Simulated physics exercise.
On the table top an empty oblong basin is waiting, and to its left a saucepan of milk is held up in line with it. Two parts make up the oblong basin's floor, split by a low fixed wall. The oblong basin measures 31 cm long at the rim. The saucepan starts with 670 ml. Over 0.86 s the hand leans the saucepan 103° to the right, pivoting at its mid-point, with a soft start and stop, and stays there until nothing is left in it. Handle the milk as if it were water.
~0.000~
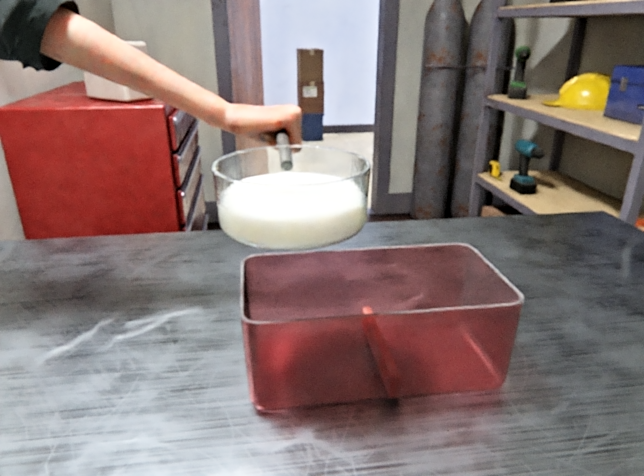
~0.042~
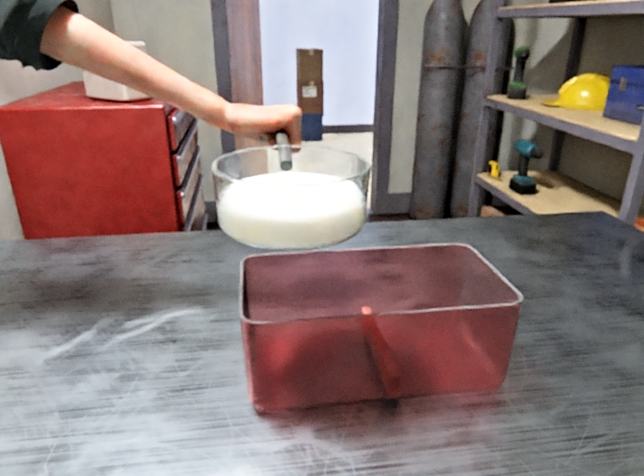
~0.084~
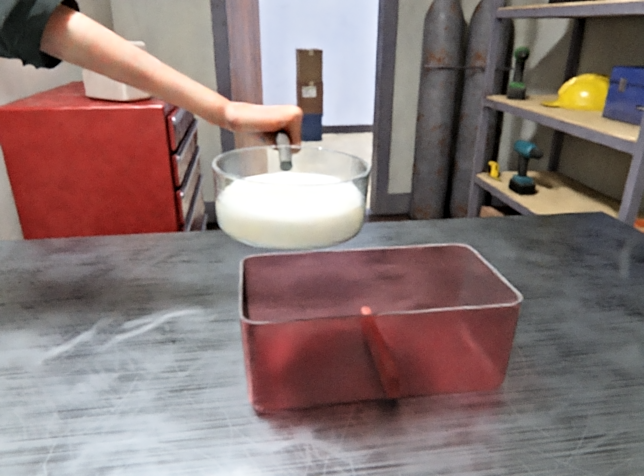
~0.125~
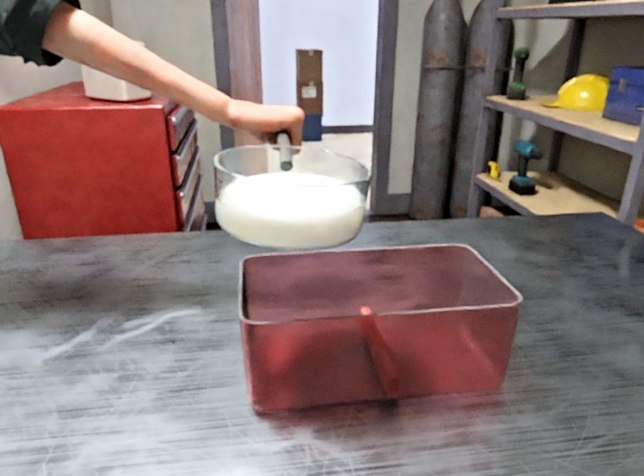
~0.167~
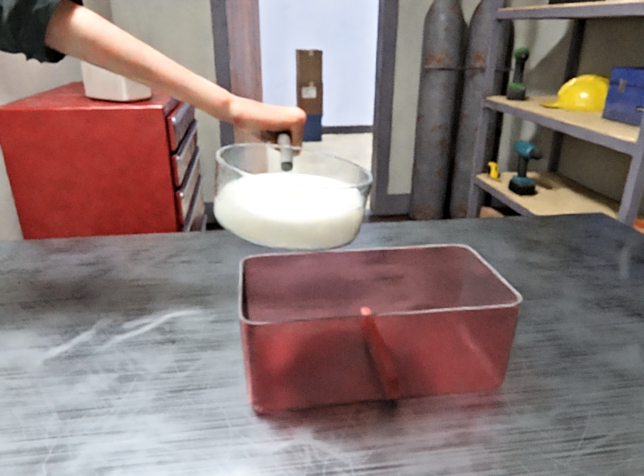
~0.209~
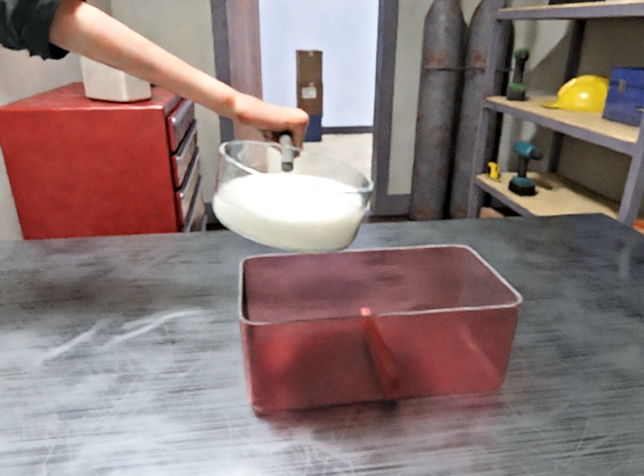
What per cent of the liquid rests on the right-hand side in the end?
55 percent.
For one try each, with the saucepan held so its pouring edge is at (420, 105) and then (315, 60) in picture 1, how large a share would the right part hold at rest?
The first try gives around 80 percent, the second around 30 percent.
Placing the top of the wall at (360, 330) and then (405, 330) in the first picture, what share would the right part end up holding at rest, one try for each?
70 % and 25 %.
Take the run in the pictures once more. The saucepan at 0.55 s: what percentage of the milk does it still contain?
Still held: Roughly 46 % of the total.
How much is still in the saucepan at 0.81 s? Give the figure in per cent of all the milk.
About 10 percent.
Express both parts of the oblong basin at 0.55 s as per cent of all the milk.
Left roughly 1 per cent, right roughly 14.
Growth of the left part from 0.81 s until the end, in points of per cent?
Change: Approx. 16 %.
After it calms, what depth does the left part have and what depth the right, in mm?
The left side settles near 12 mm and the right side near 18 mm.
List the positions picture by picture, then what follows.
Tilt 0°; pouring edge (367, 162); surface from (220, 193) to (362, 188); the oblong basin's rim runs from (242, 287) to (495, 271); the wall's top is at (379, 339), in the first frame.
Tilt 1°; pouring edge (367, 163); surface from (219, 193) to (362, 188), in the second frame.
Tilt 2°; pouring edge (367, 166); surface from (219, 193) to (361, 189), in the third frame.
Tilt 5°; pouring edge (368, 170); surface from (218, 192) to (360, 190), in the fourth frame.
Tilt 9°; pouring edge (369, 175); surface from (218, 191) to (360, 192), in the fifth frame.
Tilt 14°; pouring edge (370, 182); surface from (217, 190) to (362, 193), in the sixth frame.
After 0.55 s the tilt is 74° and 47 per cent is still to pour, 1 is left of the wall and 15 right of it.
After 0.81 s the tilt is 102° and 10 per cent is still to pour, 27 is left of the wall and 56 right of it.
After 1.07 s the tilt is 103° and 1 per cent is still to pour, 43 is left of the wall and 55 right of it.
After 1.36 s the tilt is 103° and 0 per cent is still to pour, 45 is left of the wall and 55 right of it.
In the end 44 per cent lies left of the wall, 55 right of it and 1 outside.
